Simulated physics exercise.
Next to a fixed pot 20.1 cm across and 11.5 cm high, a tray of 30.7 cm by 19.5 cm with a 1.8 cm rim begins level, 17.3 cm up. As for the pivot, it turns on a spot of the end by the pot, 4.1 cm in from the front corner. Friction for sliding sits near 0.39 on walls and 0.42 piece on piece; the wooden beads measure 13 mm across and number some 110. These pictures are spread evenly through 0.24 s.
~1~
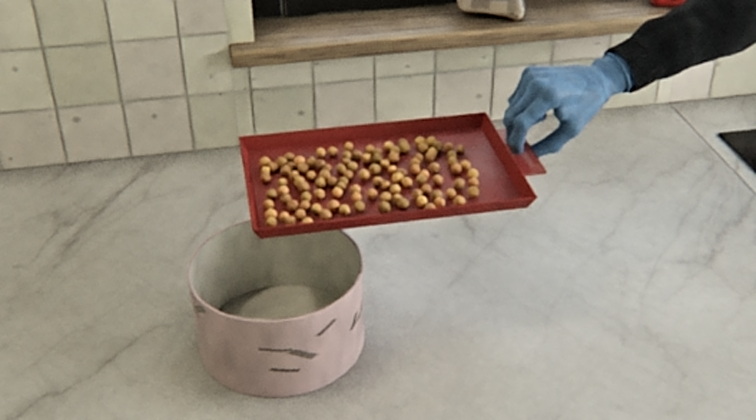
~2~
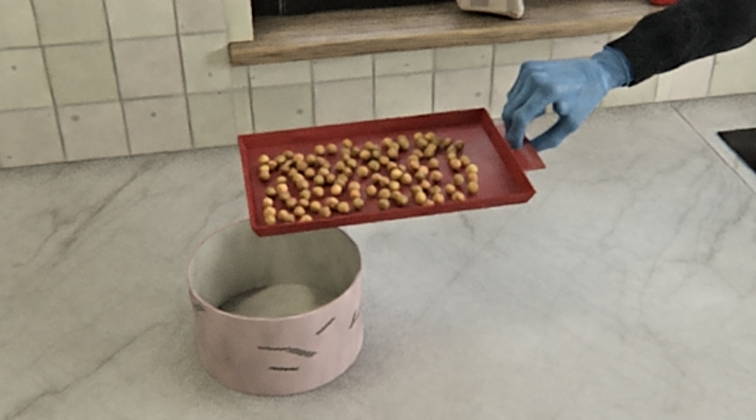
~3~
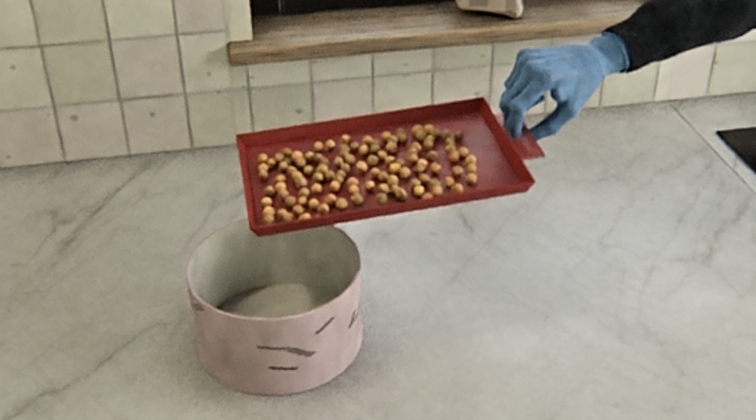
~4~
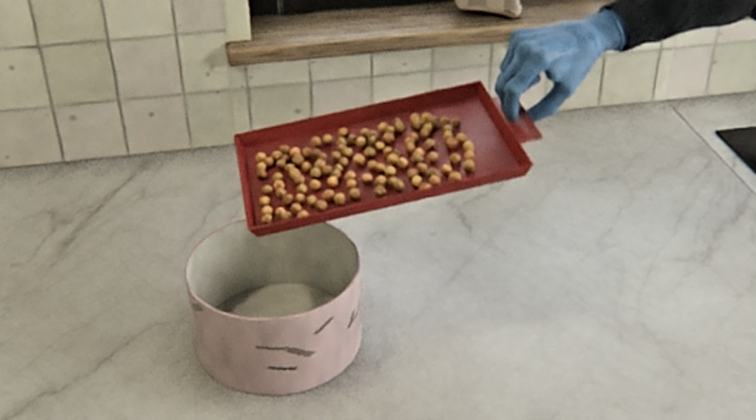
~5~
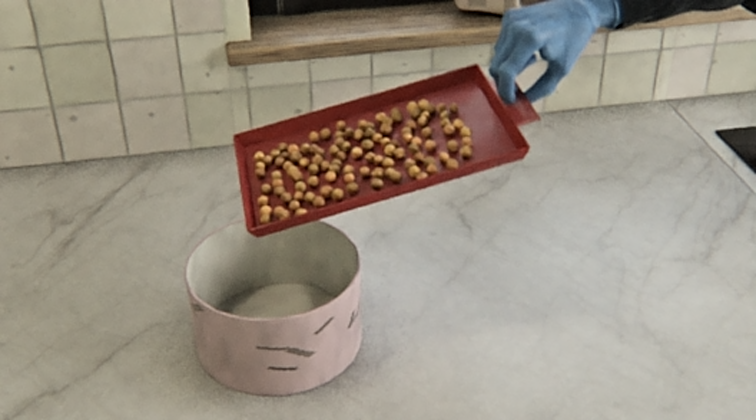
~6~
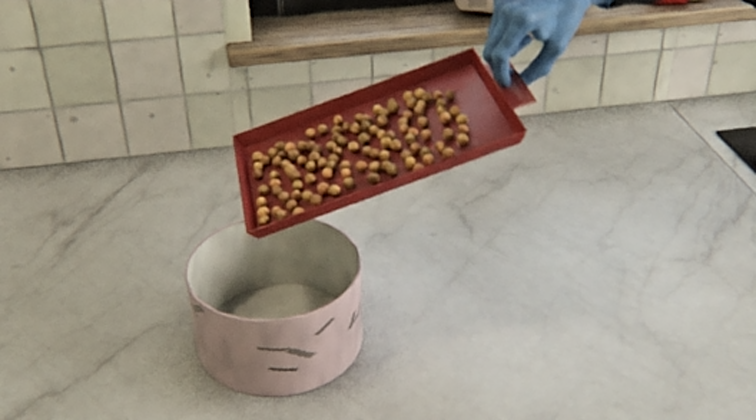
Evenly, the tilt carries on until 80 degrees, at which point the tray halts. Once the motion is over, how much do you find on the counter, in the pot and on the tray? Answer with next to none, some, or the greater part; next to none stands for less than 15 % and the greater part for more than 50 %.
Counter: Some; pot: The greater part; tray: Next to none.
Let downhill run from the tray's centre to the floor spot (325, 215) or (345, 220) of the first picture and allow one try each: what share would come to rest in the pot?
I'd put it at about 95 per cent for the first tilt and about 90 per cent for the second.
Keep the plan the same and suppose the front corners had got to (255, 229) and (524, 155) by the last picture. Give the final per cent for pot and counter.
You'd end with pot at 100 and counter at 0.
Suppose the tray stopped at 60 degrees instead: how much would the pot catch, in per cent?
Result: Close to 40 %.
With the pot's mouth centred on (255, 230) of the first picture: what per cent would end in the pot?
It would come to around 80 percent.
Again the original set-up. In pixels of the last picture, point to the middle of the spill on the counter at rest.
Centre of spill: Around pixel (158, 296).
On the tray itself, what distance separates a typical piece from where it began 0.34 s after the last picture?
By then it sits near 9 cm from where it began.
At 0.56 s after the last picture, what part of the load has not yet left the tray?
It comes to near 60 per cent.
Then, 0.34 s after the last picture, tilt 48 degrees; the tray holds 100 %, the pot 0 %.
Then, 0.56 s after the last picture, tilt 68 degrees; the tray holds 60 %, the pot 15 %.
Then, 0.90 s after the last picture, tilt 80 degrees; the tray holds 5 %, the pot 55 %.
In the end, counter 35 %, pot 65 %, tray 0 %.
